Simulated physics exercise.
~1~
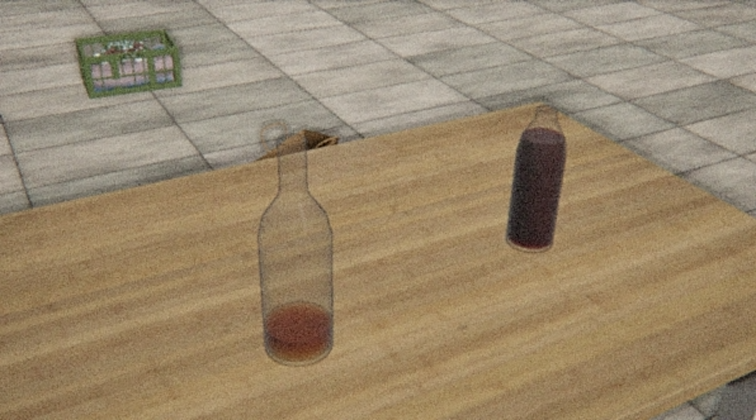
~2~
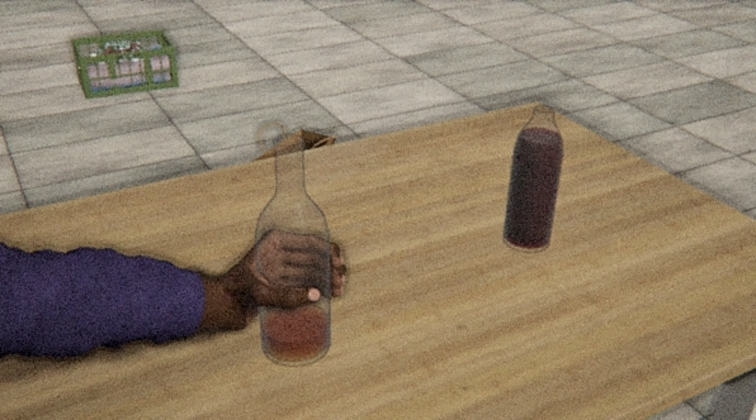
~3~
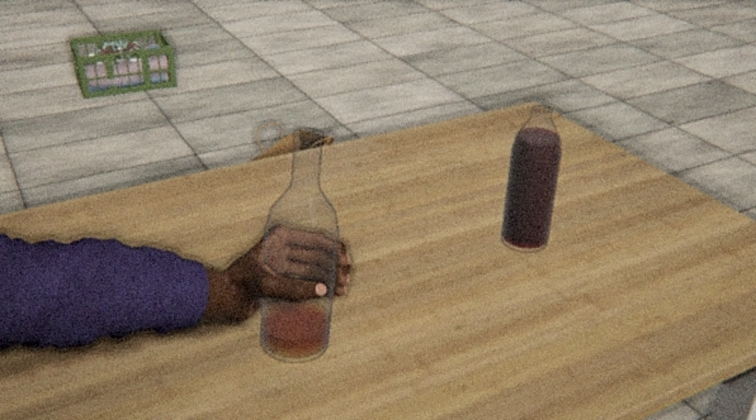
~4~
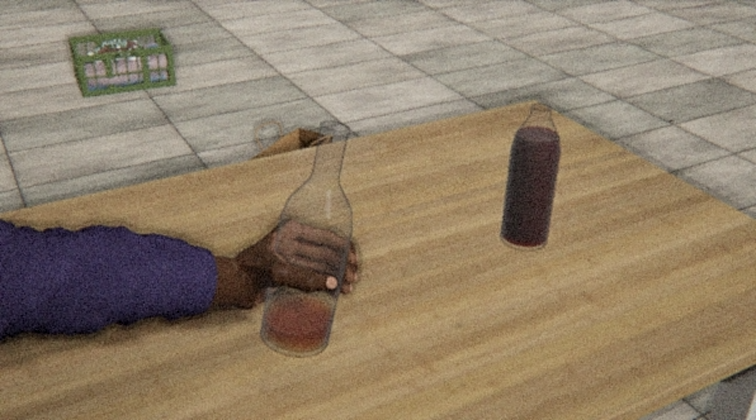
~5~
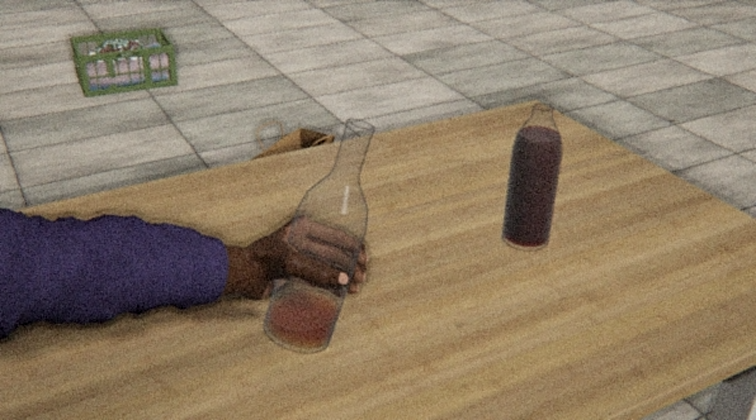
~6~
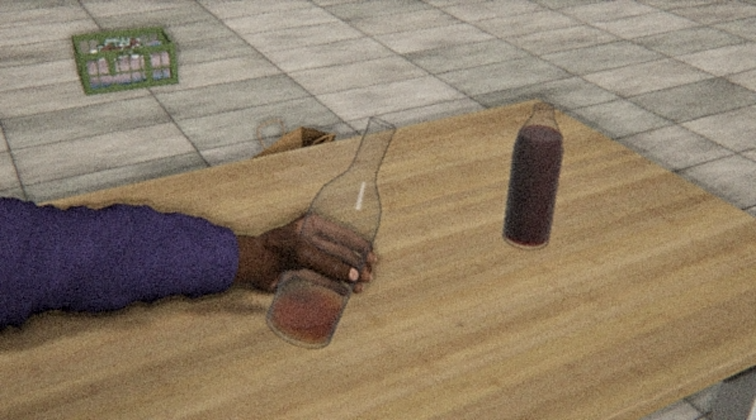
The footage shows two clear bottles on a wooden table, the left nearly empty and the right mostly full of dark liquid; a purple-sleeved arm reaches in, grips the left bottle and tilts it to the right.
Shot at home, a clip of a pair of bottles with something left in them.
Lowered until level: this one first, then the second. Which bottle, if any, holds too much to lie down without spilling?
Left: Does not spill, right: Spills.
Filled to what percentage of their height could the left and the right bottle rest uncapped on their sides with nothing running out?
About 22 per cent and 26 per cent.
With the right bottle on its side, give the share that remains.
35 per cent, roughly.
A moment on, the left bottle is nearly down; left bottle, all still inside.
Further on, the left bottle lies flat; left bottle, all still inside.
When it is over, both lie flat; left bottle, all still inside; right bottle, a puddle at its mouth.
